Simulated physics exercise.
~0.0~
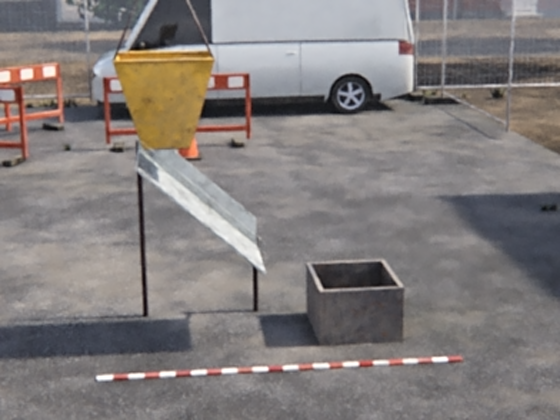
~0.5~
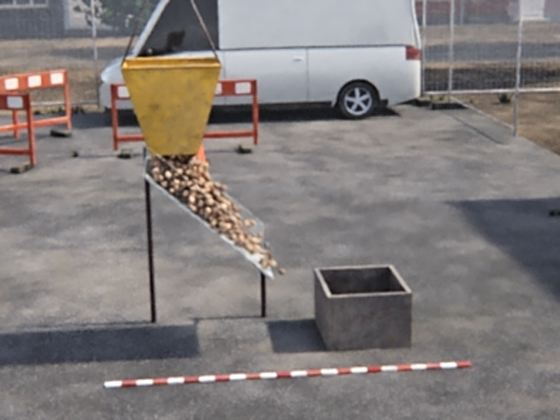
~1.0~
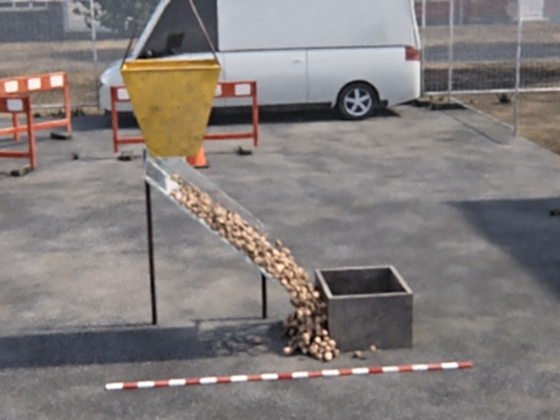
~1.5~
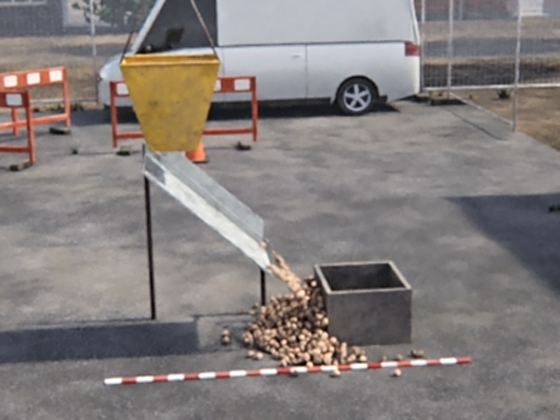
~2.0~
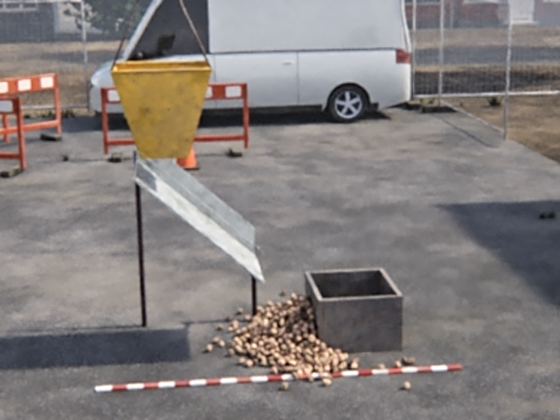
A white van stands behind orange and white barriers on a grey paved yard, seen from slightly above by a gently swaying camera. In front, a yellow skip hangs over a fixed steel chute that slopes down to the right towards an open grey bin, with a red and white striped staff lying on the ground nearby. Brown stones drop from the bottom of the skip and slide down the steel. They pour off its lower end, fall short of the bin and pile up against its left side. The chute empties, leaving a heap left of the bin and a few stones scattered in front.
